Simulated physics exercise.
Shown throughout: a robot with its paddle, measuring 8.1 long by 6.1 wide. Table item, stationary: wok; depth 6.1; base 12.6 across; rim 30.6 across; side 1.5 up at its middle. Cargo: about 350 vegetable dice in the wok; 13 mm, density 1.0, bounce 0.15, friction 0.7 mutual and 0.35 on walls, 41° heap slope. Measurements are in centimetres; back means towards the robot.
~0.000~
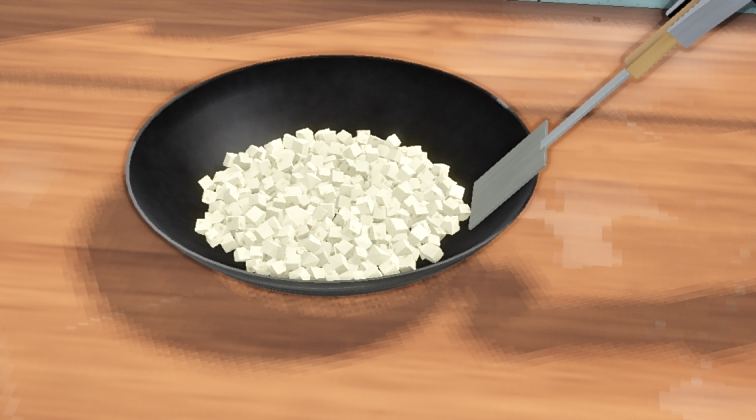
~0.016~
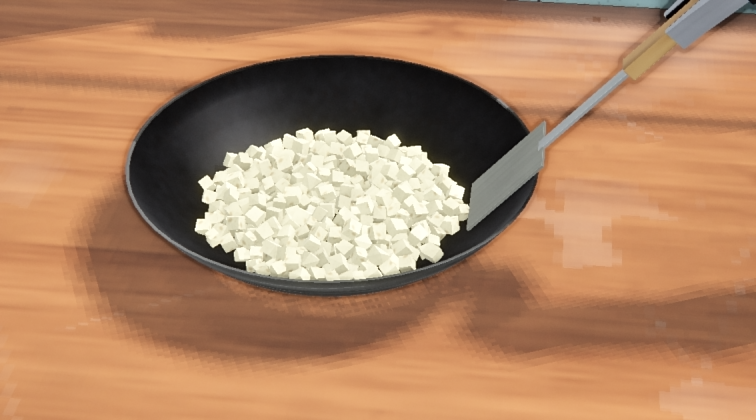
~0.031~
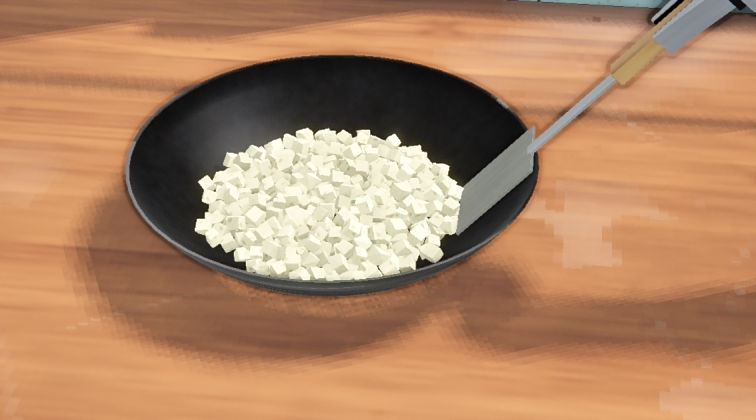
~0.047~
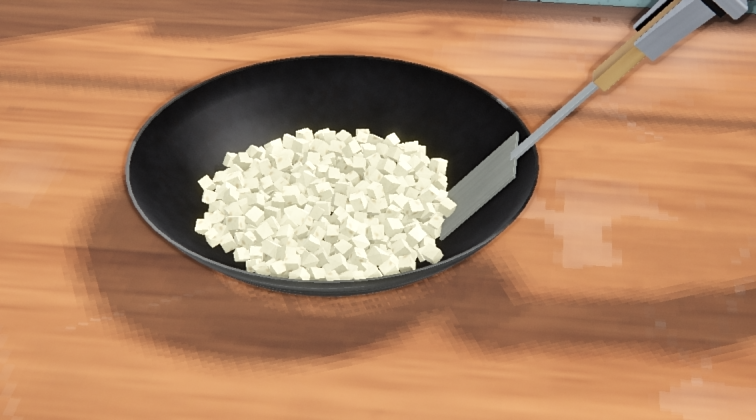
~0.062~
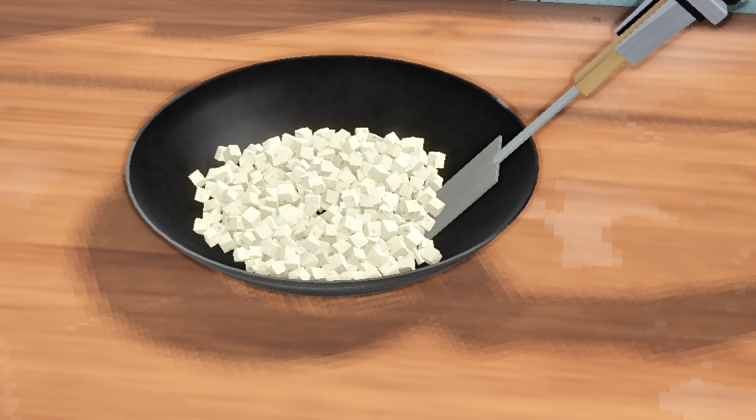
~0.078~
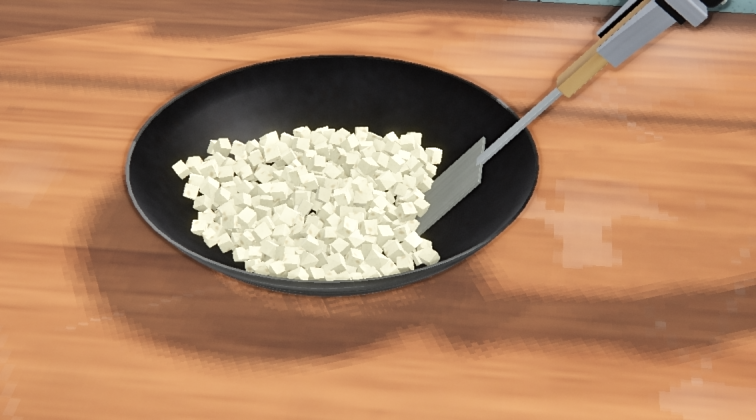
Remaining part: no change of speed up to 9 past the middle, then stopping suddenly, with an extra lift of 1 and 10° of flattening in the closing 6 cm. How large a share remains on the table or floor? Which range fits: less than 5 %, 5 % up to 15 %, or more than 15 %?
The range that fits is 5 % up to 15 %.
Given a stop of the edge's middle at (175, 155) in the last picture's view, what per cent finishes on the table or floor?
Something close to 30 in a hundred.
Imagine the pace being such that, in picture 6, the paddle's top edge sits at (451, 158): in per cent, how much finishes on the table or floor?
Near 20 in a hundred.
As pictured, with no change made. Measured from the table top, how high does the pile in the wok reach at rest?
About 7.0 centimetres.
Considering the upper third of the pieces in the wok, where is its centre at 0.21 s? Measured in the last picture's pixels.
Roughly pixel (218, 172).
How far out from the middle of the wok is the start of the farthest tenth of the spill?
25 cm.
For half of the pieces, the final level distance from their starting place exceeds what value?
I'd guess close to 3 centimetres.
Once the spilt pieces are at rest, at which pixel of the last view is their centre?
In the last view, it's around (66, 199).
After 0.15 s, sloping 50°, highest piece 7 above the table; 354 in the wok.
After 0.21 s, sloping 47°, highest piece 7 above the table; 352 in the wok, 2 on the blade or in flight.
After 0.45 s, sloping 40°, highest piece 7 above the table; 318 in the wok, 36 on the table or floor.
After 1.50 s, sloping 40°, highest piece 7 above the table; 318 in the wok, 36 on the table or floor.
At rest, 318 in the wok, 36 on the table or floor. That is 10 % on the table or floor.
